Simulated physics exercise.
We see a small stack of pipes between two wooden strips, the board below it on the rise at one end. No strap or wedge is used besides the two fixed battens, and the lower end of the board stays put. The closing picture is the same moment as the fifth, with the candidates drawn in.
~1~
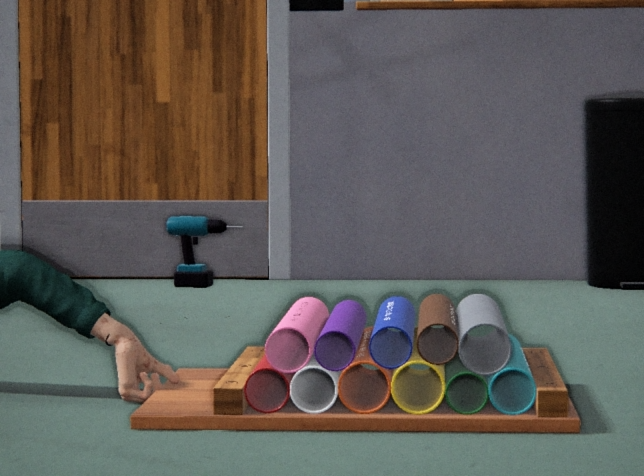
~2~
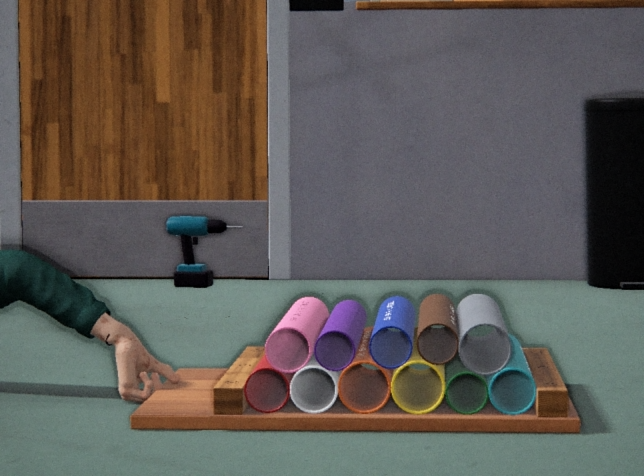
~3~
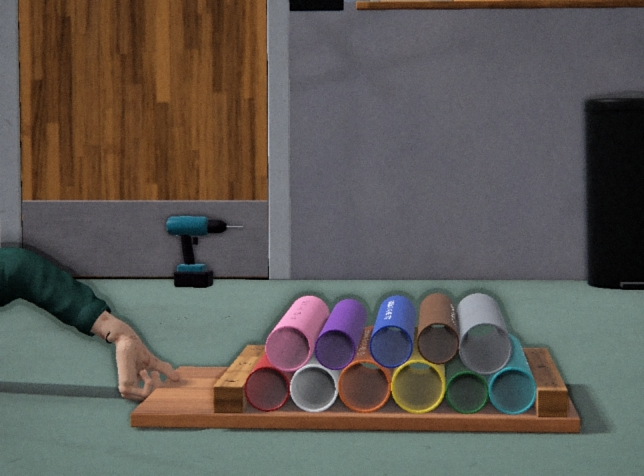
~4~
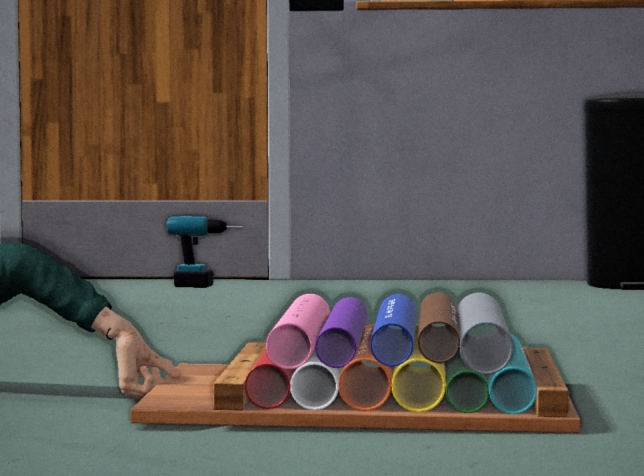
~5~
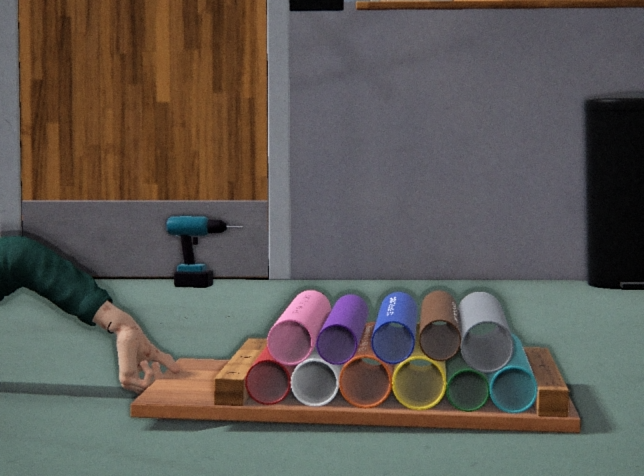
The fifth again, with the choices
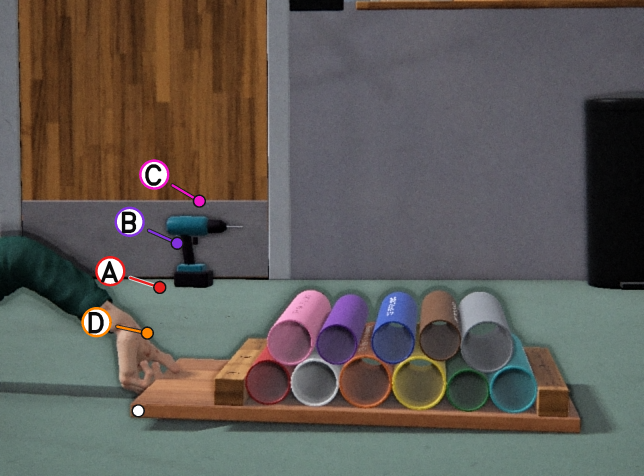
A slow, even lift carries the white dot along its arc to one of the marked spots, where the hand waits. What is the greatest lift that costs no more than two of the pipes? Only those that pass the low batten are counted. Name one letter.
Mark C is as high as it can go.
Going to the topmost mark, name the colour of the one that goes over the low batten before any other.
It is the grey one.
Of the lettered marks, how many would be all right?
The number is four.
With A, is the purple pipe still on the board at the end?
Yes.
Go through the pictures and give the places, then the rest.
White pipe (314, 390); orange pipe (365, 387); yellow pipe (418, 388), in the first picture.
Yellow pipe (418, 388); green pipe (467, 393), in the second picture.
Board (361, 384); red pipe (267, 389); pink pipe (289, 348); purple pipe (335, 349), in the third picture.
Board (361, 383); red pipe (268, 386); white pipe (315, 386), in the fourth picture.
Board (361, 380); red pipe (268, 382); white pipe (315, 383), in the fifth picture.
On the marked copy, A at (160, 287); B at (177, 244); C at (200, 201); D at (147, 333); the white dot at (138, 411).
Taking C. A third of the way, board at 18°.
Two thirds of the way, board at 30°.
When it is over, board at 30°, two over the low batten (grey, brown).
As for the rest, A none over the low batten; B two over the low batten (grey, brown); D none over the low batten.
